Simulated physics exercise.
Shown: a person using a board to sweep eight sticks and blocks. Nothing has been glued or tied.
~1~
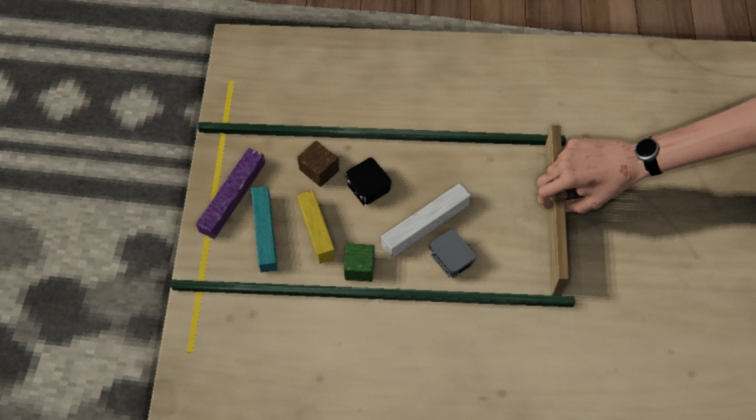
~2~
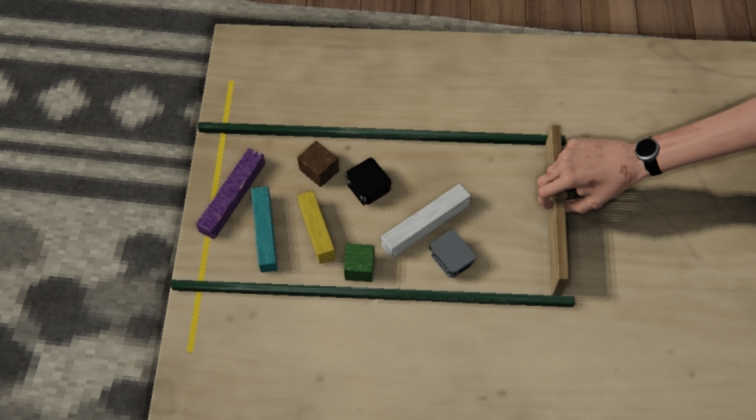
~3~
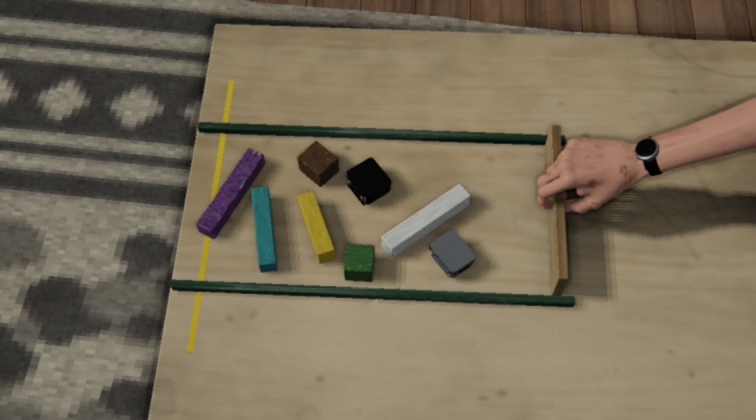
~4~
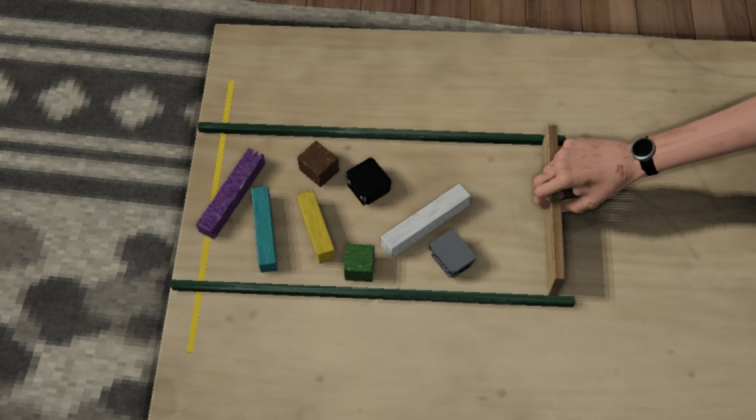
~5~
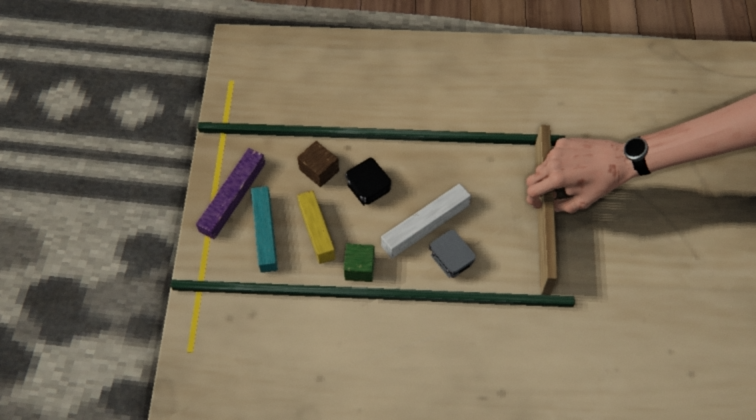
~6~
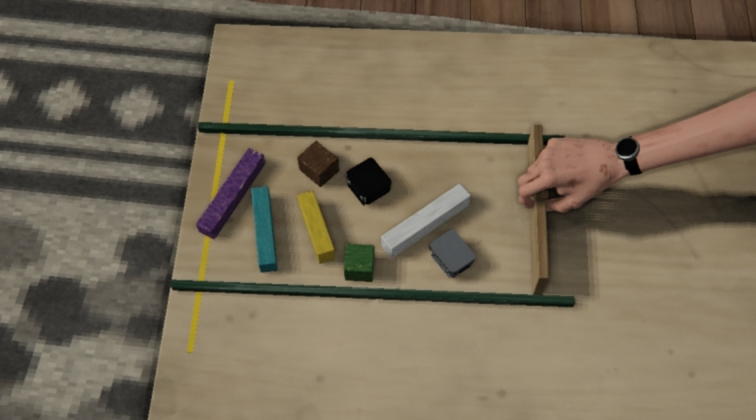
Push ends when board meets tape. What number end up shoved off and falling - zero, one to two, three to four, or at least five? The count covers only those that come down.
Falls come to a total above four.
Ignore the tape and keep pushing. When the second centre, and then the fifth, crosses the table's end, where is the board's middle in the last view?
At (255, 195) for the second, at (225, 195) for the fifth.
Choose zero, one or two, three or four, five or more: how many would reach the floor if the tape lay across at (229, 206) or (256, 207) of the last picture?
3 or 4; either one or two.
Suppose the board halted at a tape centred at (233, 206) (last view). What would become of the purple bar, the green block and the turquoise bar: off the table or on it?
Taking each: The purple bar topples, the green block holds its spot, the turquoise bar topples.
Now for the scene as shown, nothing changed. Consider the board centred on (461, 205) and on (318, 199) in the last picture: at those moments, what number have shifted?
Tally: First 2; then 8.
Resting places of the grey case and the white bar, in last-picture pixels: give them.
Same order as the question: First (192, 238), second (184, 201).
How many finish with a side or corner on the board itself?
All in all, 2.
Soon after, none off yet; purple bar at rest near (232, 193); turquoise bar at rest near (264, 229); brown block at rest near (318, 164).
In the end, the number that fall off is five or more; gone, black case, green block, yellow bar, brown block, turquoise bar and purple bar.
